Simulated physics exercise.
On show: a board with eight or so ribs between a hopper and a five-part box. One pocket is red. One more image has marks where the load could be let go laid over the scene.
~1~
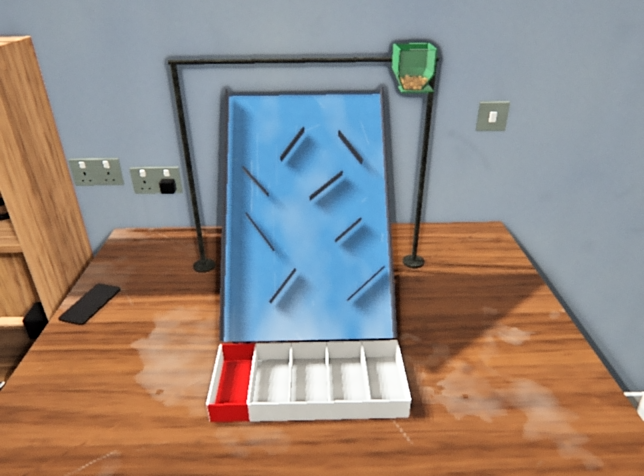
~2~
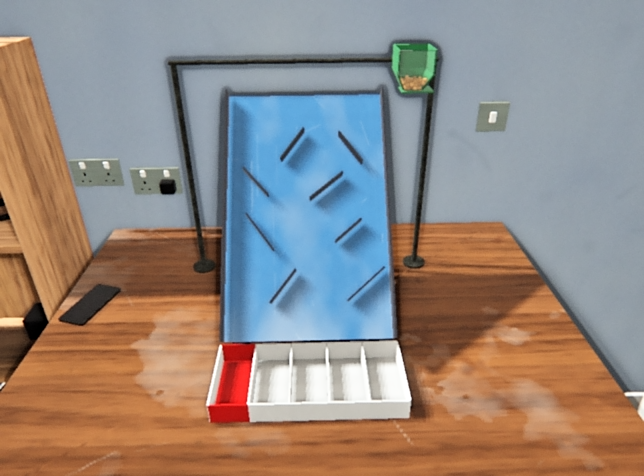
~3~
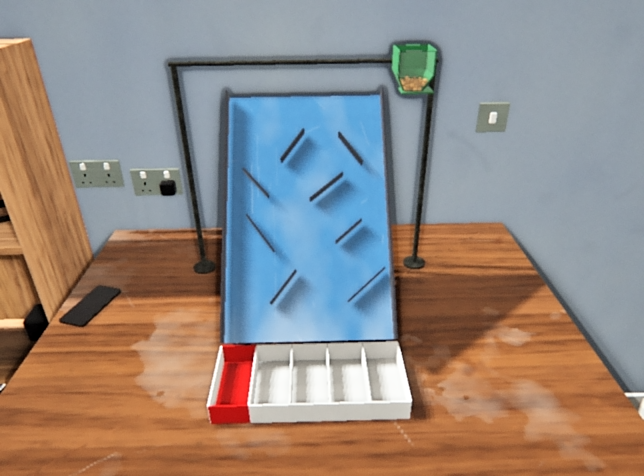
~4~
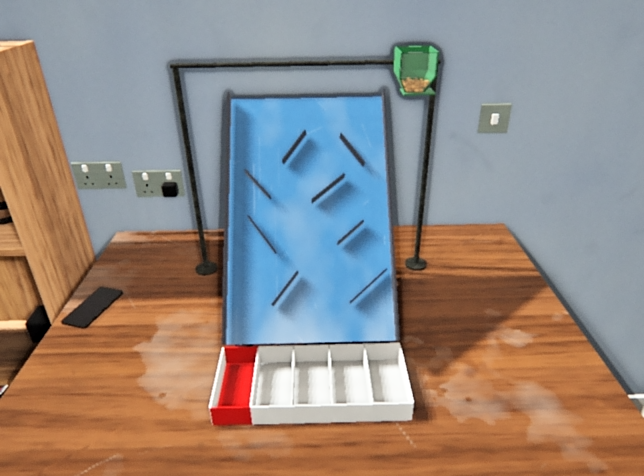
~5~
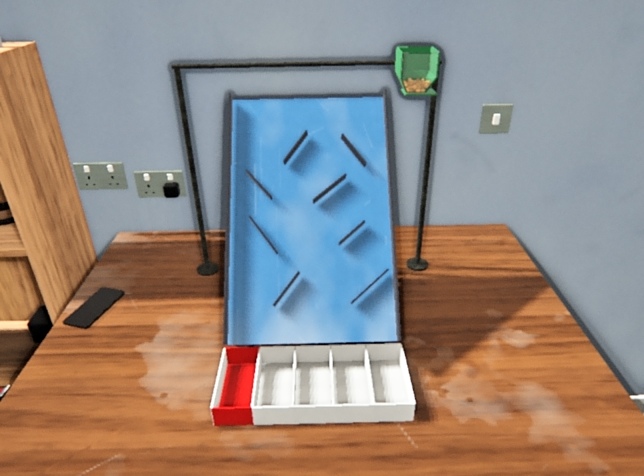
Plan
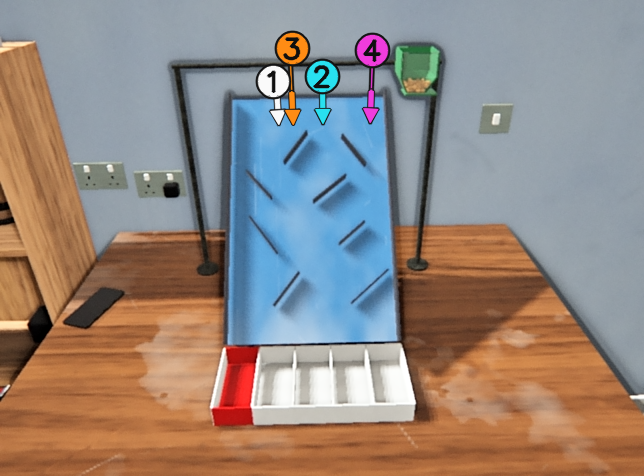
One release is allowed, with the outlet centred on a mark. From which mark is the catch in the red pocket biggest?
Mark 2.
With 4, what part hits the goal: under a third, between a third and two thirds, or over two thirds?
Under a third.
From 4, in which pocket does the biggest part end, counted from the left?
The third.
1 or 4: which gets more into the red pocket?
That would be 1.
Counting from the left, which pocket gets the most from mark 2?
It is the first one.
On the marked copy, mark 1 meets the board at (278, 119); mark 2 meets the board at (322, 118); mark 3 meets the board at (293, 119); mark 4 meets the board at (370, 117).
With 1, about a quarter in the red pocket, about a quarter in other pockets, about half outside the box.
With 2, about two thirds in the red pocket, about a quarter in other pockets, a small part outside the box.
With 3, about a quarter in the red pocket, about a third in other pockets, about half outside the box.
With 4, a small part in the red pocket, most in other pockets, a small part outside the box.
